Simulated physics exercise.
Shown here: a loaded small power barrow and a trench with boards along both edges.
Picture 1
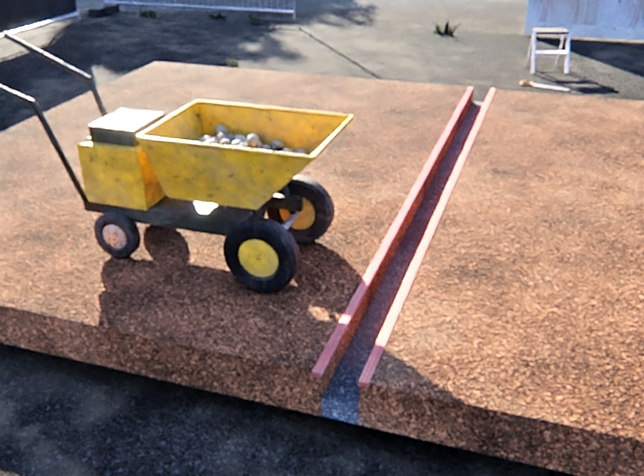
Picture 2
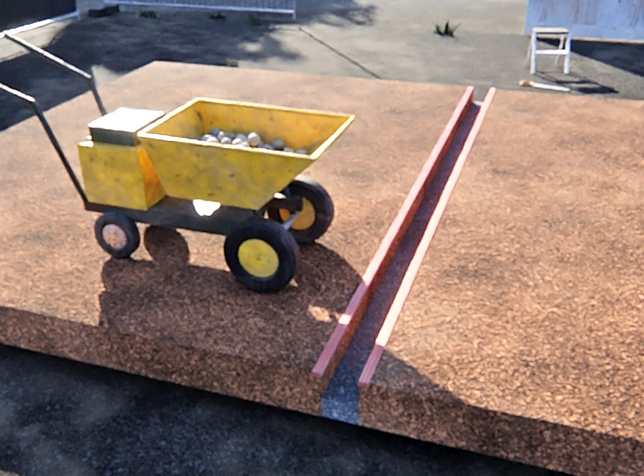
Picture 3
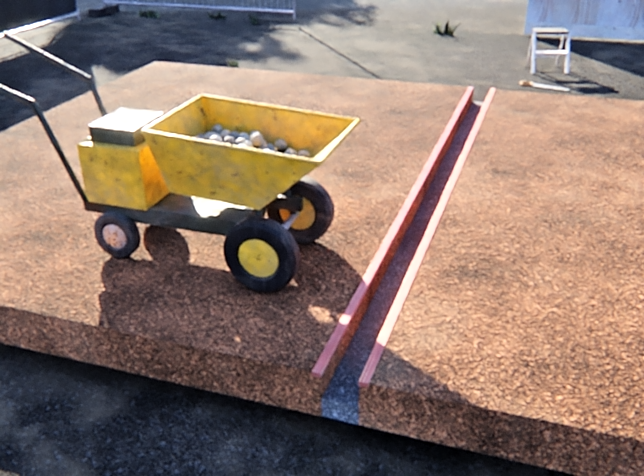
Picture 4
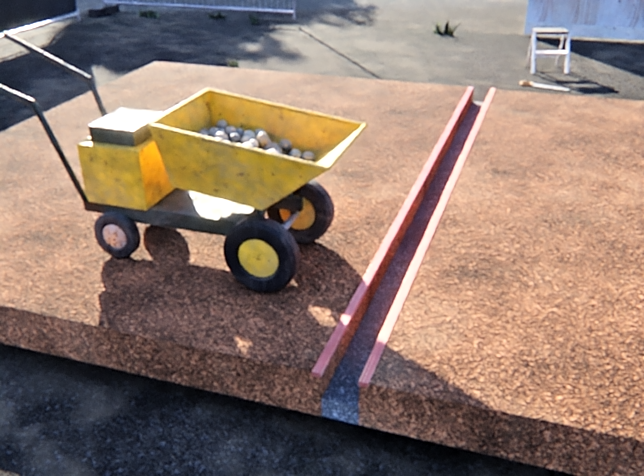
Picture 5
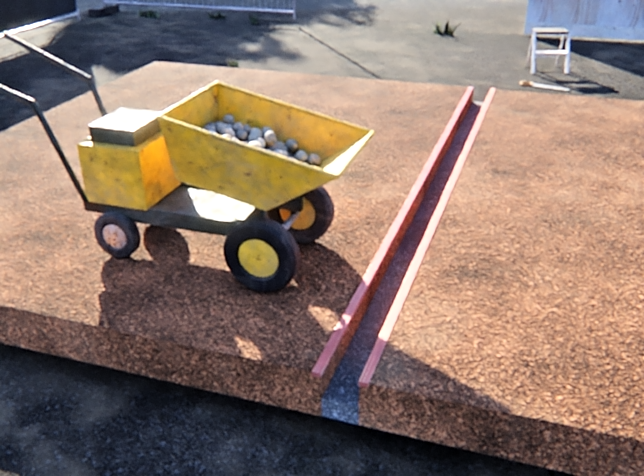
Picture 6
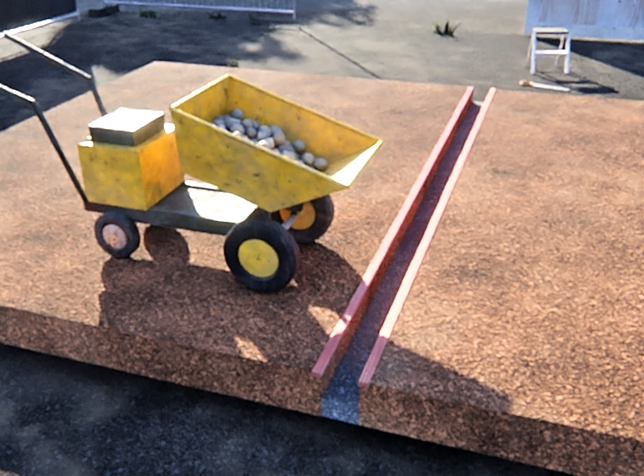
The yellow skip of a small power barrow, loaded with rounded pebbles, starts out level beside a narrow trench edged with reddish boards. It tilts forward slightly, then more clearly, its back rising and its lip dipping toward the right, while the wheels stay put and the pebbles remain inside.
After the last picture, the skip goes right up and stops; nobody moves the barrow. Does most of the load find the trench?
No.
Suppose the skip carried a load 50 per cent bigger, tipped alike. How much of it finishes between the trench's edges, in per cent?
It would be around 10 per cent.
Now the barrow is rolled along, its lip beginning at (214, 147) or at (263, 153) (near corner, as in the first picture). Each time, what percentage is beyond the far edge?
Try 1: 0 %. Try 2: 10 %.
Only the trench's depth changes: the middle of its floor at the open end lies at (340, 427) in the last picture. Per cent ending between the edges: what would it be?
It works out to some 10 per cent.
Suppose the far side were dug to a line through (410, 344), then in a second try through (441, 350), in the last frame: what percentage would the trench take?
Respectively, 50 % and 90 %.
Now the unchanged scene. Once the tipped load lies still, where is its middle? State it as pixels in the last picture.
Close to (441, 282) in the last picture.
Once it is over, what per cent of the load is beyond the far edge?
Share: Near 55 %.
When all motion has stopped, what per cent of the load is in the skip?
All told, it is near 35 percent.
Soon after the last picture, skip tipped steeply; all in the skip.
A little later, skip tipped right over; most in the skip; a stray few in or heaped over the trench; about a quarter beyond it.
Later still, skip tipped right over; about a third in the skip; a small part in or heaped over the trench; about half beyond it.
At rest, skip tipped right over; about a third in the skip; a small part in or heaped over the trench; about half beyond it.
